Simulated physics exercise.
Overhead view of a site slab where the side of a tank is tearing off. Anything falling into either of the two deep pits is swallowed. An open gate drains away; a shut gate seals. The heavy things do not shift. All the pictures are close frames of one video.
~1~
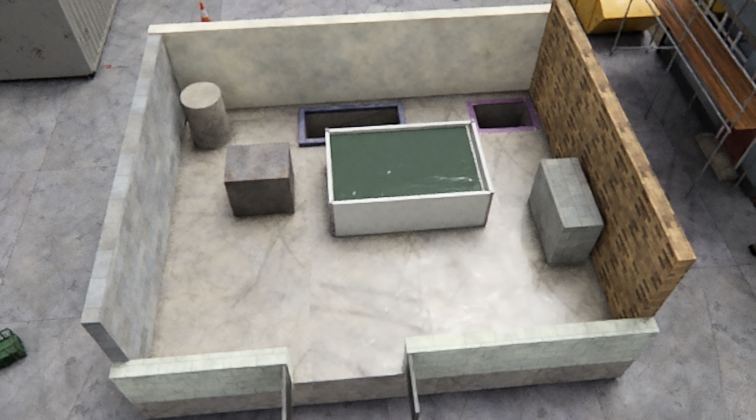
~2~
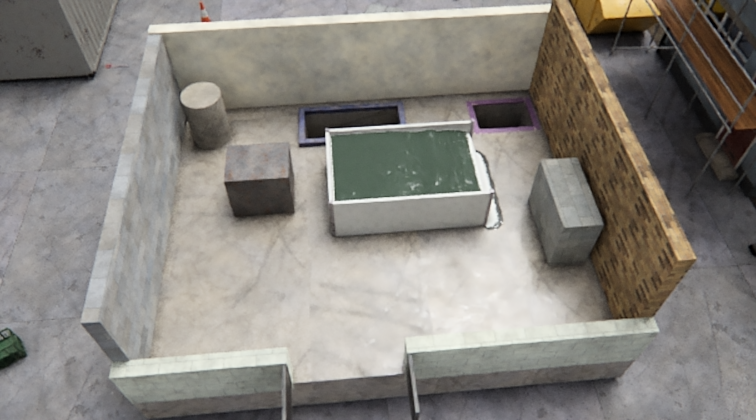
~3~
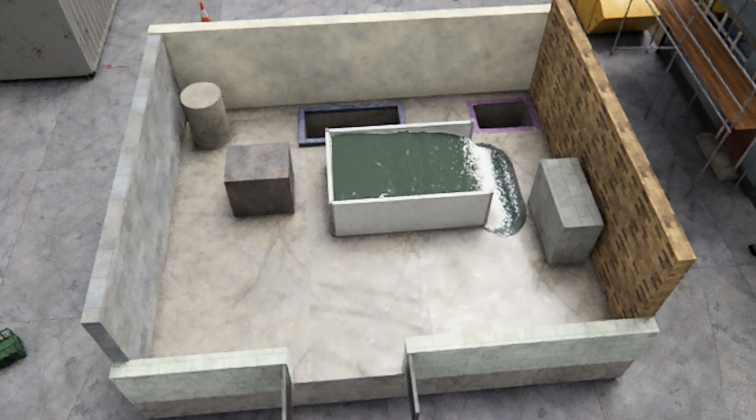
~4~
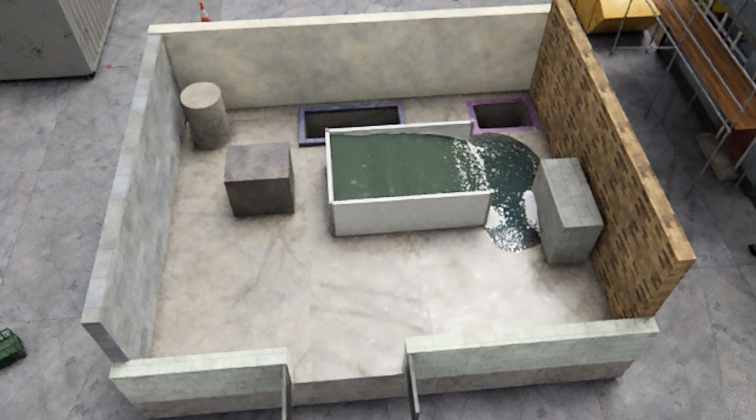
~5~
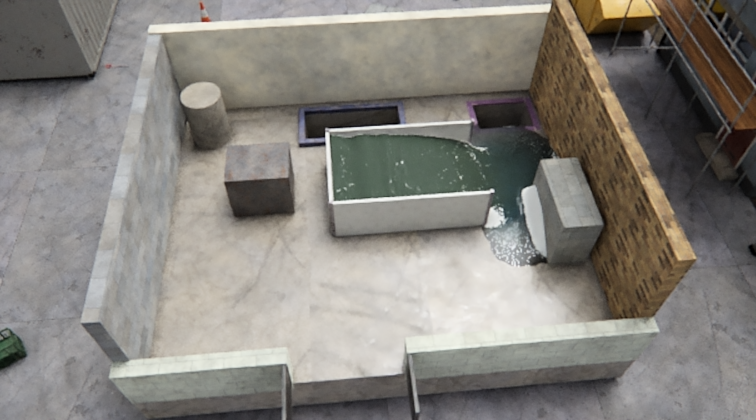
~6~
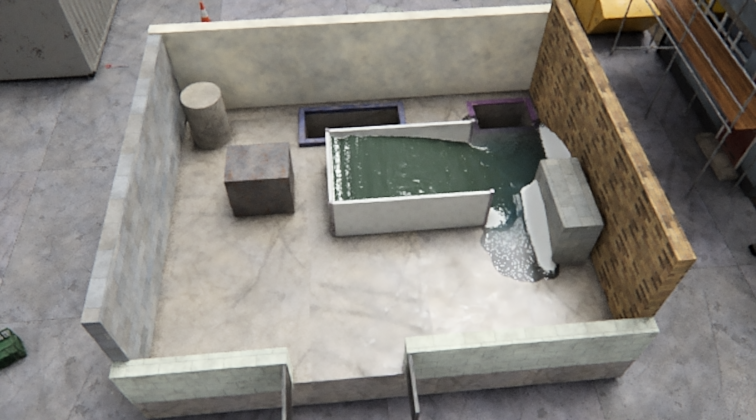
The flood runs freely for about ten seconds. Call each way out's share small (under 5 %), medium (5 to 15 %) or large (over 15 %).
Small, medium or large: The gate gets a small share; the purple pit gets a large share; the blue pit gets a small share.
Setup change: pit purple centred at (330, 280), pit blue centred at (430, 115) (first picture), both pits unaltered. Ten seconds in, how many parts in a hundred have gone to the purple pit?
Note: Purple pit, 10 percent.
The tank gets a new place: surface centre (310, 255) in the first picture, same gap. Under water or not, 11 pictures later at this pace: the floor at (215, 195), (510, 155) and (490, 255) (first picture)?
Well, first one stays dry, second one got wet, third one got wet.
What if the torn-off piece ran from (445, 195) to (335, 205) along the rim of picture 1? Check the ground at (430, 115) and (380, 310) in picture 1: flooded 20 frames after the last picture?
First point: Unwetted; second point: Inundated.
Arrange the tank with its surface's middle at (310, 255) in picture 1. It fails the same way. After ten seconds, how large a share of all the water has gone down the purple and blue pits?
So purple takes 35 % and blue takes 2 %.
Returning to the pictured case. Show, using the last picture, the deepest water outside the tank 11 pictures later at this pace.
About (554, 176).
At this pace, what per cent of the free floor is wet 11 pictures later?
Roughly 30 percent, I reckon.
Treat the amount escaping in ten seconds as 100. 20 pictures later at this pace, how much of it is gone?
Roughly 60 %.
A moment on, water covers 20 % of the floor; the gate 0 %, the purple pit 3 %, the blue pit 0 %.
Next, water covers 30 % of the floor; the gate 0 %, the purple pit 13 %, the blue pit 0 %.
Then, water covers 45 % of the floor; the gate 0 %, the purple pit 30 %, the blue pit 0 %.
Later, water covers 75 % of the floor; the gate 2 %, the purple pit 42 %, the blue pit 0 %.
In the end, water covers 90 % of the floor; the gate 3 %, the purple pit 49 %, the blue pit 0 %.
